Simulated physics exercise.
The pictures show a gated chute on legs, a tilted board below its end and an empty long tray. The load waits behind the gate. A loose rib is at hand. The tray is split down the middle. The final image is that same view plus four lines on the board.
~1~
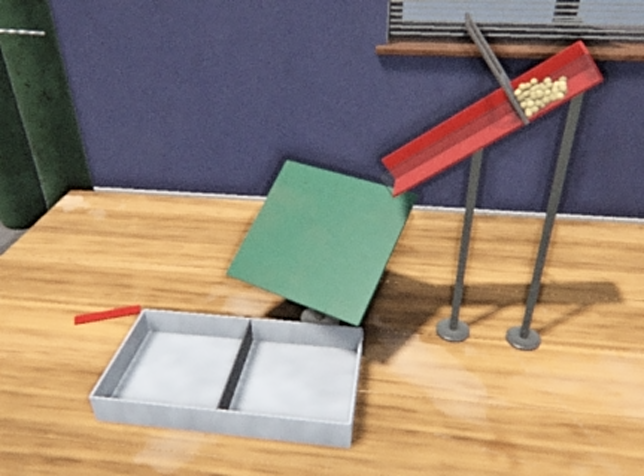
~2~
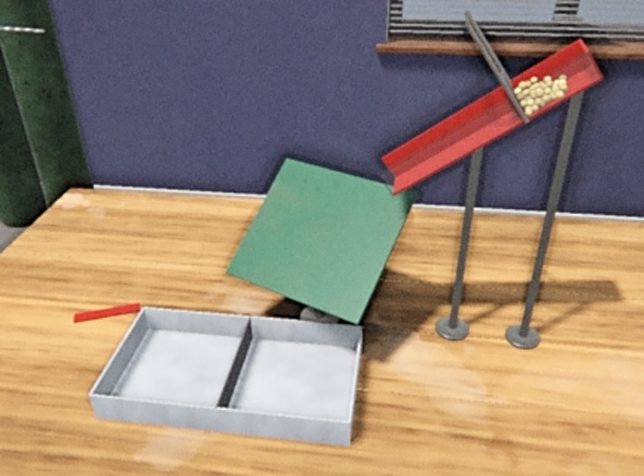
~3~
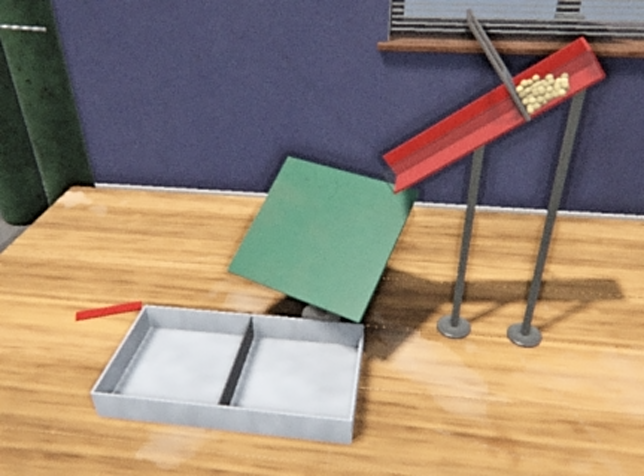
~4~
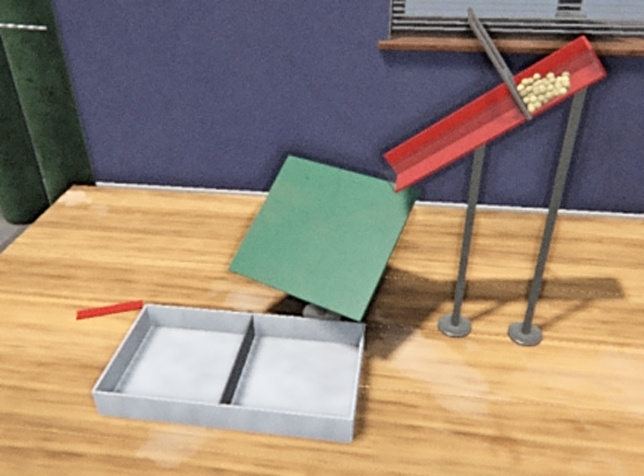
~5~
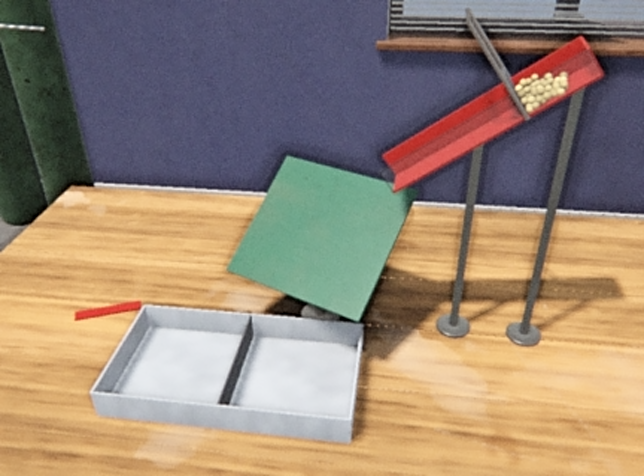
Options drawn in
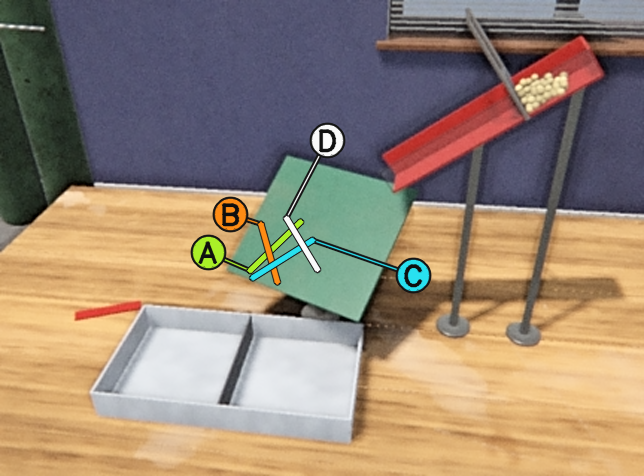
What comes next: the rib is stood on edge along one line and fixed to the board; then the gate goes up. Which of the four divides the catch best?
Use line C.
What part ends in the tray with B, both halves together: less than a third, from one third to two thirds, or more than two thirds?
Line B gives more than two thirds.
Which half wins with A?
Left.
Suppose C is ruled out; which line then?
That would be A.
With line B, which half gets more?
The right half.
On the marked copy, line A from (300, 221) to (249, 270); line B from (260, 224) to (277, 282); line C from (312, 240) to (252, 277); line D from (286, 218) to (317, 269).
With A, of what is caught, most in the left half, about a quarter in the right.
With B, of what is caught, a stray few in the left half, nearly all in the right.
With C, of what is caught, about two thirds in the left half, about a third in the right.
With D, of what is caught, a stray few in the left half, nearly all in the right.
